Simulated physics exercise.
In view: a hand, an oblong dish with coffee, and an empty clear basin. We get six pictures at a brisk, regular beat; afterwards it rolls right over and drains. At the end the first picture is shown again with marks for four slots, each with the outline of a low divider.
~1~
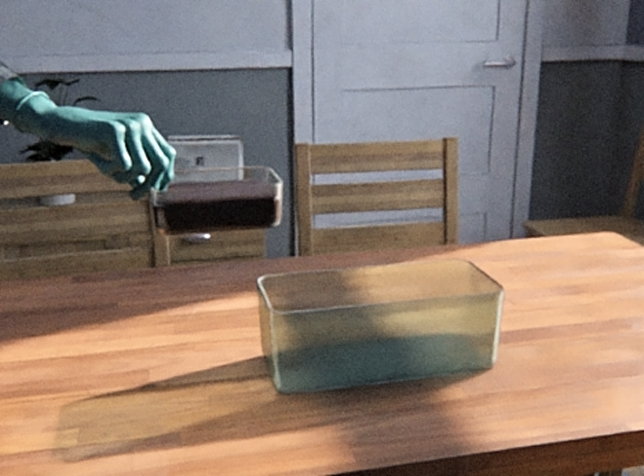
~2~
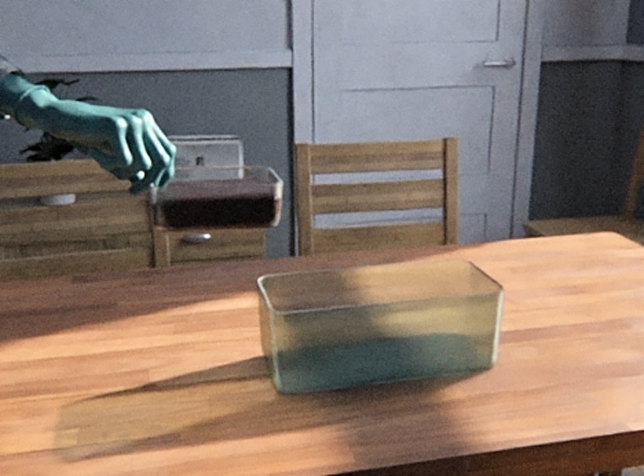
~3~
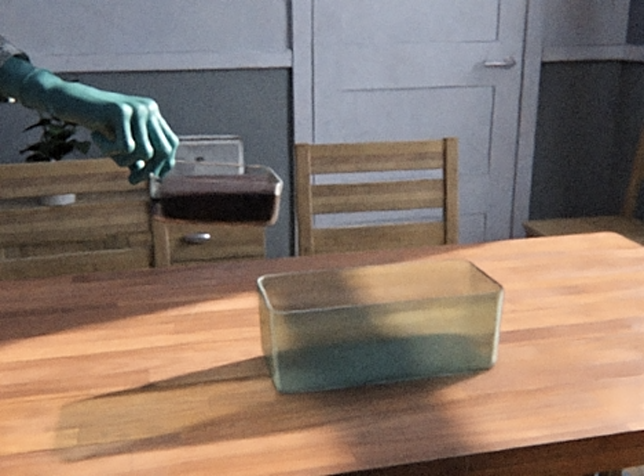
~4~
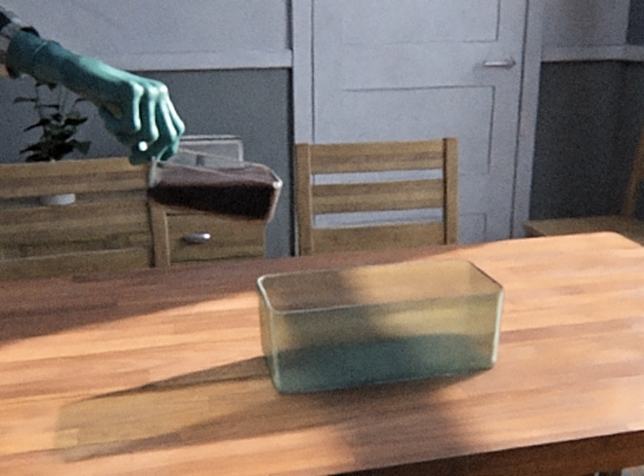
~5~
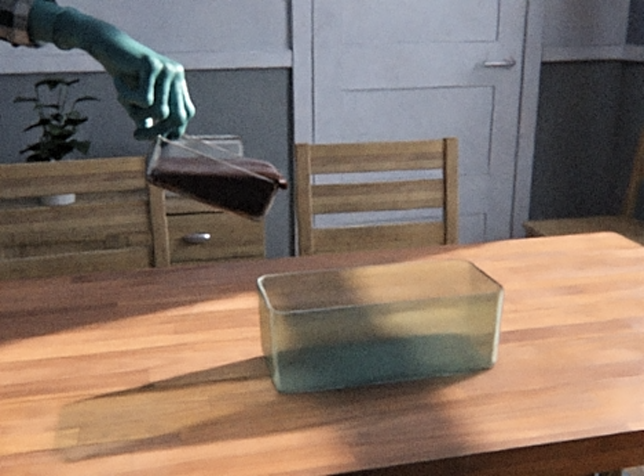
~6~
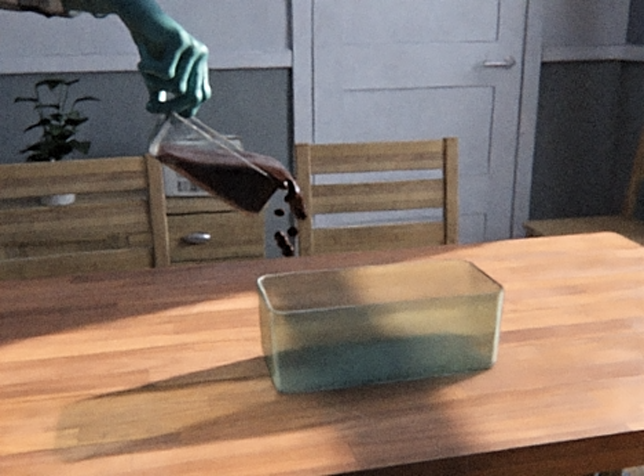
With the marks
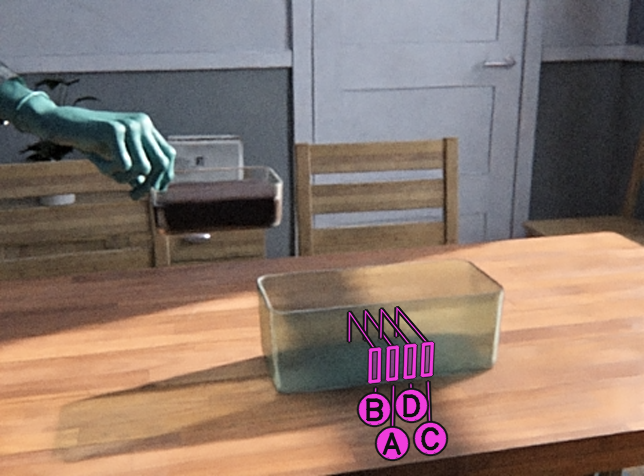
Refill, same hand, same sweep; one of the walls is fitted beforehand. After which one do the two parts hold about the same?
Go for B.
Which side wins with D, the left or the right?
The left side.
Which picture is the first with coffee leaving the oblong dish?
In picture 5.
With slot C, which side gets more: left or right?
More ends on the left.
On the marked copy, A at (393, 386); B at (375, 388); C at (428, 381); D at (410, 384).
Choosing A, about 81 % ends left of the wall and 12 % right of it; 7 % is lost outside.
Choosing B, about 48 % ends left of the wall and 45 % right of it; 7 % is lost outside.
Choosing C, about 89 % ends left of the wall and 5 % right of it; 6 % is lost outside.
Choosing D, about 89 % ends left of the wall and 4 % right of it; 6 % is lost outside.
